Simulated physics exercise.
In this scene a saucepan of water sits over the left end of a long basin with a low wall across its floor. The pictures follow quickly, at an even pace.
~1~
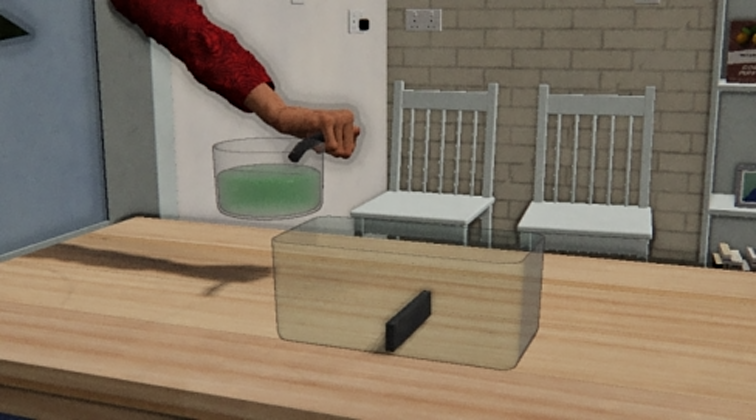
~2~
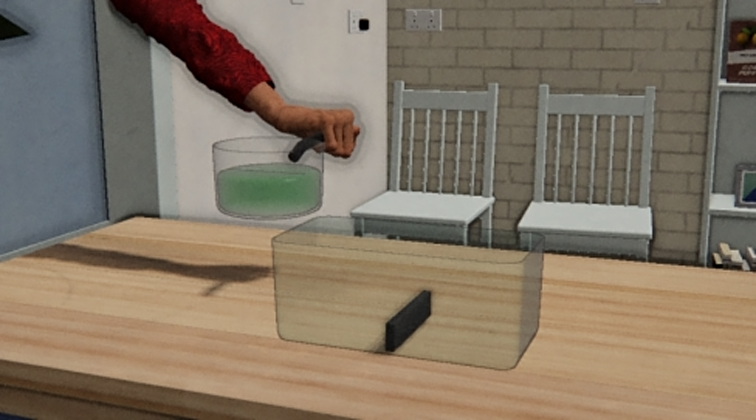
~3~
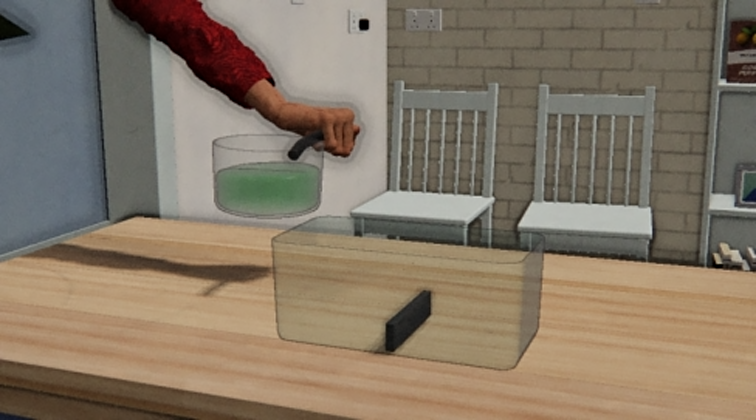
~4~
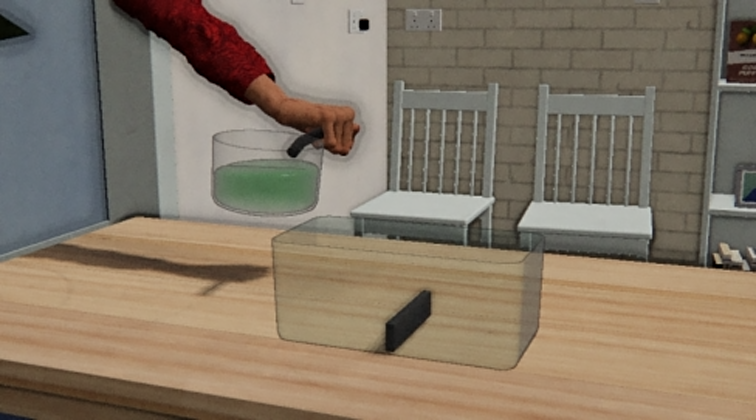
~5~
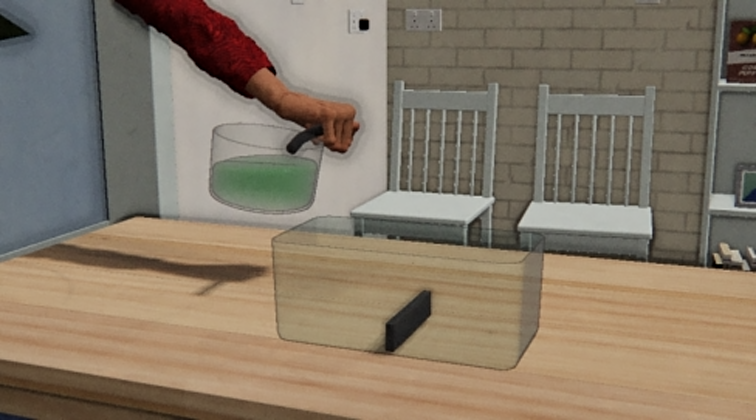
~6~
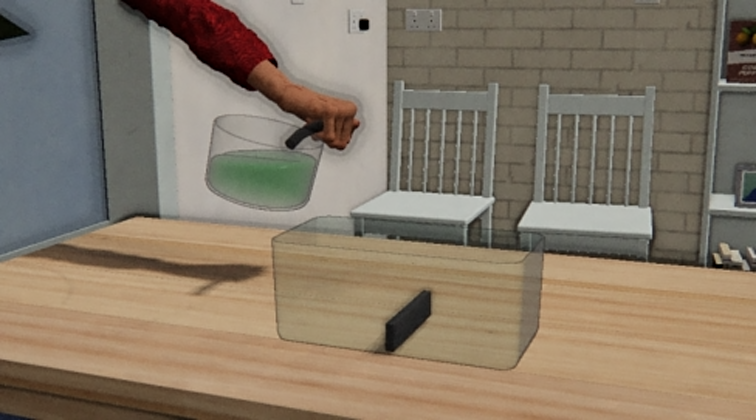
A hand slowly tilts a clear pan of green liquid above a long basin.
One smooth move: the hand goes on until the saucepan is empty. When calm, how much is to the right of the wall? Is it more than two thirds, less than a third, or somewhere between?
Short answer, the right side fails to reach a third.
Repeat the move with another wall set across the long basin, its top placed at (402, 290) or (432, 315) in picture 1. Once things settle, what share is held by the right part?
That'd be about 25 percent for the first and about 15 percent for the other.
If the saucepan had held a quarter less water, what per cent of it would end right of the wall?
It should come out close to 5 per cent.
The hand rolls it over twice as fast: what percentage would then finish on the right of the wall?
I'd estimate about 40 percent ends up there.
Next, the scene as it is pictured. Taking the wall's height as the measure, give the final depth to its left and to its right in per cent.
The left part 70 per cent, the right part 20.
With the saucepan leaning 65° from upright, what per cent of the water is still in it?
I'd put it at some 80 in a hundred.
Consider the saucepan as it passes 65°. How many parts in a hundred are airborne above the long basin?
It works out to about 20 percent.
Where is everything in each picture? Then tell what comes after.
It leans 0°; its right rim is at (318, 149); the water meets the walls at (226, 169) and (318, 175); the long basin's rim runs from (295, 229) to (534, 250); the wall's top is at (410, 308), in the first frame.
It leans 1°; its right rim is at (318, 149); the water meets the walls at (226, 169) and (318, 174), in the second frame.
It leans 2°; its right rim is at (318, 149); the water meets the walls at (225, 168) and (316, 172), in the third frame.
It leans 5°; its right rim is at (318, 149); the water meets the walls at (224, 165) and (317, 169), in the fourth frame.
It leans 10°; its right rim is at (318, 149); the water meets the walls at (222, 161) and (315, 166), in the fifth frame.
It leans 15°; its right rim is at (317, 149); the water meets the walls at (220, 154) and (314, 162), in the sixth frame.
A moment on, the tilt is 65° and 78 per cent is still to pour, 2 is left of the wall and 0 right of it.
Next, the tilt is 95° and 21 per cent is still to pour, 43 is left of the wall and 14 right of it.
Then the tilt is 102° and 1 per cent is still to pour, 75 is left of the wall and 19 right of it.
Later the tilt is 102° and 0 per cent is still to pour, 76 is left of the wall and 23 right of it.
In the end 76 per cent lies left of the wall, 23 right of it and 1 outside.
